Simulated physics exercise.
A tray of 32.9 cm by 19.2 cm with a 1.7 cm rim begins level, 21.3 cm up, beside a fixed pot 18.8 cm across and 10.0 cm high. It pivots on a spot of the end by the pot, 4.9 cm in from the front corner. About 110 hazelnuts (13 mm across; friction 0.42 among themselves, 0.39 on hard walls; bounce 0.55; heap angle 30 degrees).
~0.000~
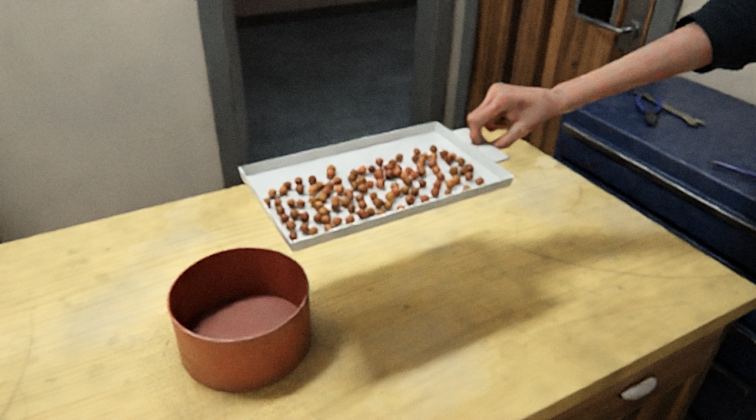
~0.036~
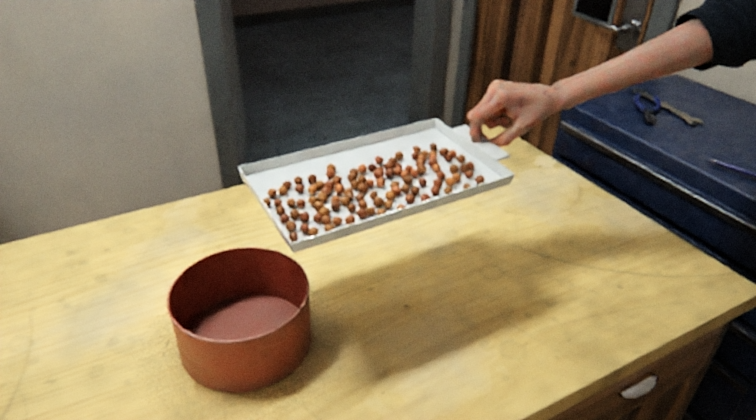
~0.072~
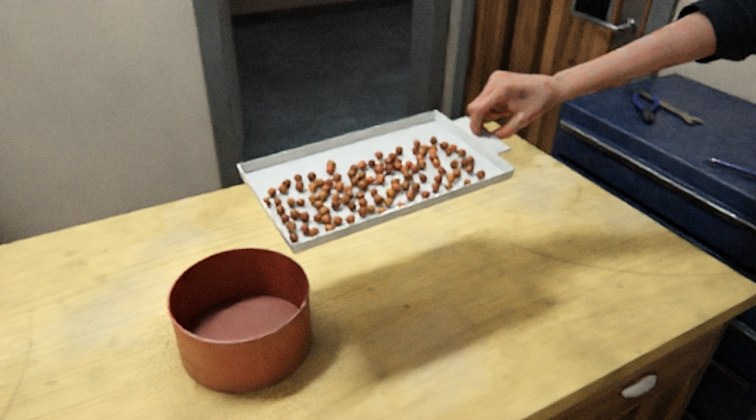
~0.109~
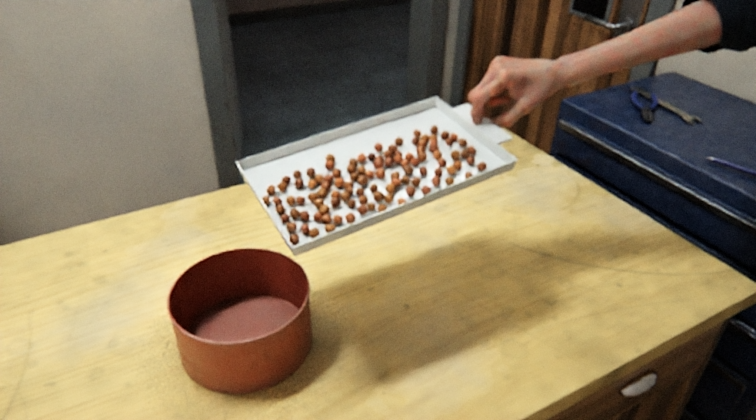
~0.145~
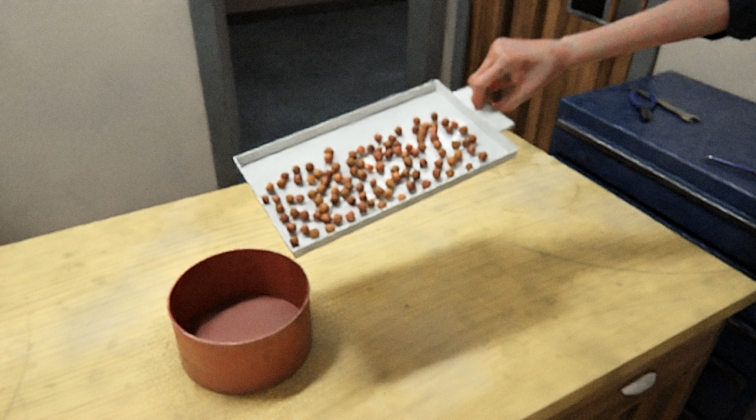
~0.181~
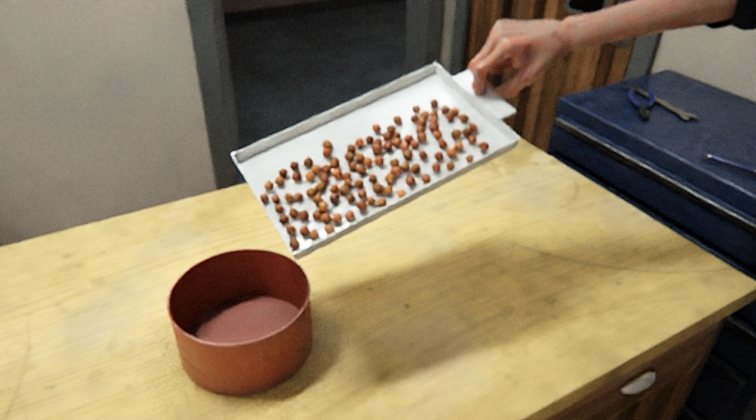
On a wooden worktop, a hand raises the right end of a white tray of hazelnuts.
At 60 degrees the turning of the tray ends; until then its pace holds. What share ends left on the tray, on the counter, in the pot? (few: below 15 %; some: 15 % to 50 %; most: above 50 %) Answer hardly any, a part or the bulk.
Left on the tray: The bulk; on the counter: A part; in the pot: Hardly any.
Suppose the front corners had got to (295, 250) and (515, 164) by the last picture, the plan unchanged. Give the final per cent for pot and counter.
Pot 0, counter 0.
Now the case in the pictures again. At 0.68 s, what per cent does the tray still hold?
Roughly 80 per cent.
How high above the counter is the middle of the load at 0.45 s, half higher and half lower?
About 28 cm.
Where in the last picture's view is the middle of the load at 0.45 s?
Near (344, 190).
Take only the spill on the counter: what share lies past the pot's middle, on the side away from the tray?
Some 80 per cent.
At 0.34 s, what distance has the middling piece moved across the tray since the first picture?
Some 2 cm.
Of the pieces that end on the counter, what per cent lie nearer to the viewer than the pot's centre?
Roughly 100 per cent.
After 0.34 s, tilt 41 degrees; the tray holds 100 %, the pot 0 %.
Then, at 0.45 s, tilt 56 degrees; the tray holds 100 %, the pot 0 %.
After 0.68 s, tilt 60 degrees; the tray holds 80 %, the pot 0 %.
By 1.9 s all is still; tray 65 %, counter 30 %, pot 5 %.
